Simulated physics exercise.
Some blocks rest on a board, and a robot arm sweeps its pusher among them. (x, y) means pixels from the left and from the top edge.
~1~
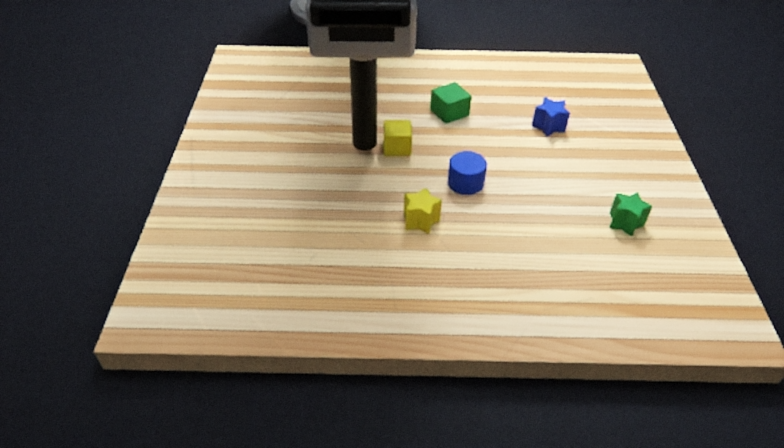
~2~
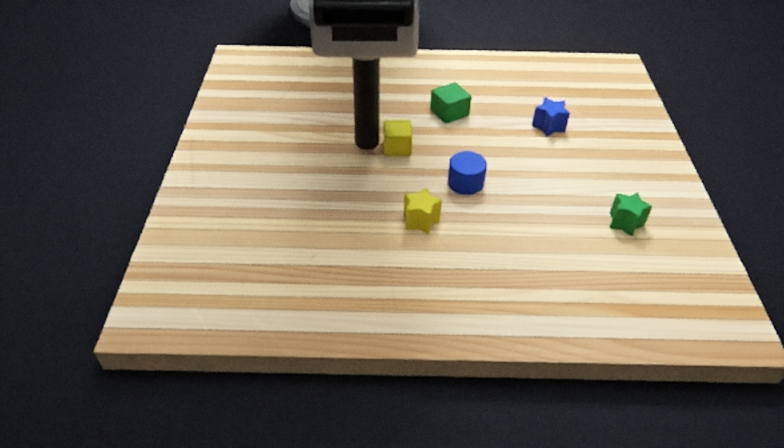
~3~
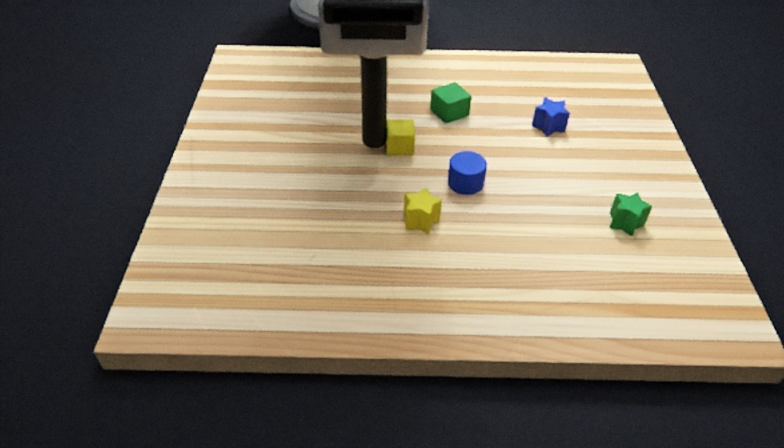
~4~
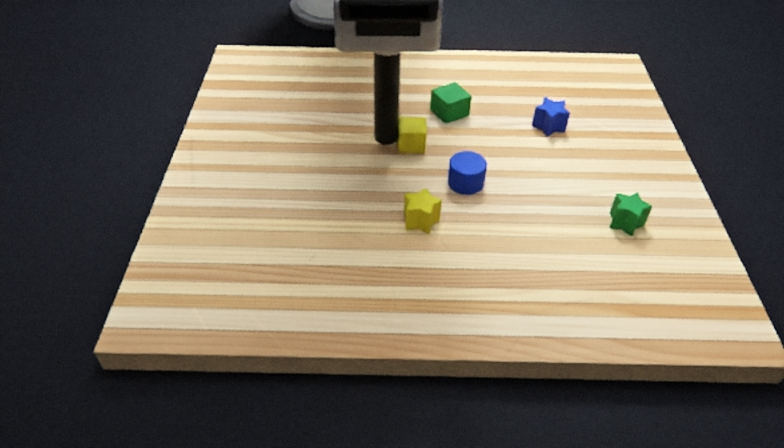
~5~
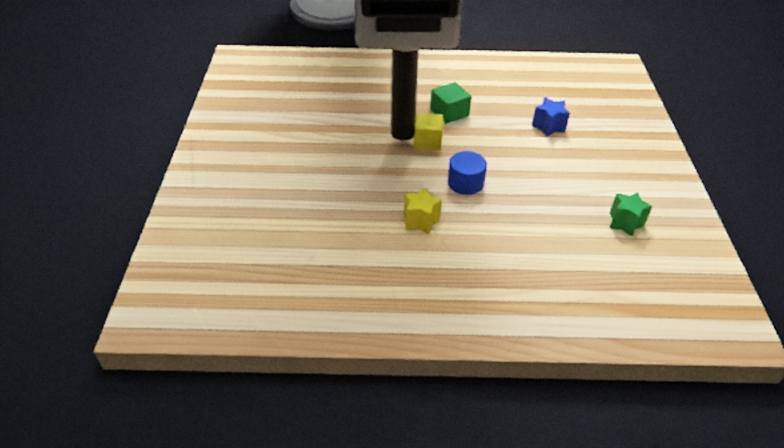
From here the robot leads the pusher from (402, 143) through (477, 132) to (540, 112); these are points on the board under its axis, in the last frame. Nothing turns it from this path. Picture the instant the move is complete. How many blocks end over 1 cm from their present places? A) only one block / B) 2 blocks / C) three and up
B.
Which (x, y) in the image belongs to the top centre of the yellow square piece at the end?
In the picture, it is at (570, 94).
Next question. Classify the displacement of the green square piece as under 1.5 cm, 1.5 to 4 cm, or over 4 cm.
Final distance: Less than 1.5 cm.
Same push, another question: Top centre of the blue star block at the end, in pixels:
Just about (593, 107).
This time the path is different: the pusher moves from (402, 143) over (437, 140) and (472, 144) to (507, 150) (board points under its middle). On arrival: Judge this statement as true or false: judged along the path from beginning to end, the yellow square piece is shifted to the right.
False.
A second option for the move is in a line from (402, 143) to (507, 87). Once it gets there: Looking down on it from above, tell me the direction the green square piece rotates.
From overhead, the rotation is counterclockwise.
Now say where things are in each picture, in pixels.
In the first frame, tip of the pusher at (365, 143), middles of tops, yellow square piece at (398, 127), green square piece at (452, 92), blue star block at (554, 106).
In the second frame, pusher at (367, 143), nothing pushed.
In the third frame, pusher at (374, 141), yellow square piece at (401, 127).
In the fourth frame, pusher at (386, 138), yellow square piece at (413, 124).
In the fifth frame, pusher at (403, 134), yellow square piece at (429, 121), green square piece at (452, 92), blue star block at (554, 106).
On the path given first. One third of the way, pusher at (455, 127); yellow square piece at (481, 114).
Two thirds of the way, pusher at (501, 117); yellow square piece at (528, 105); blue star block at (559, 106).
At the end, pusher at (542, 103); yellow square piece at (570, 94), turned 15° clockwise; green square piece unmoved; blue star block at (593, 107), turned 75° clockwise.
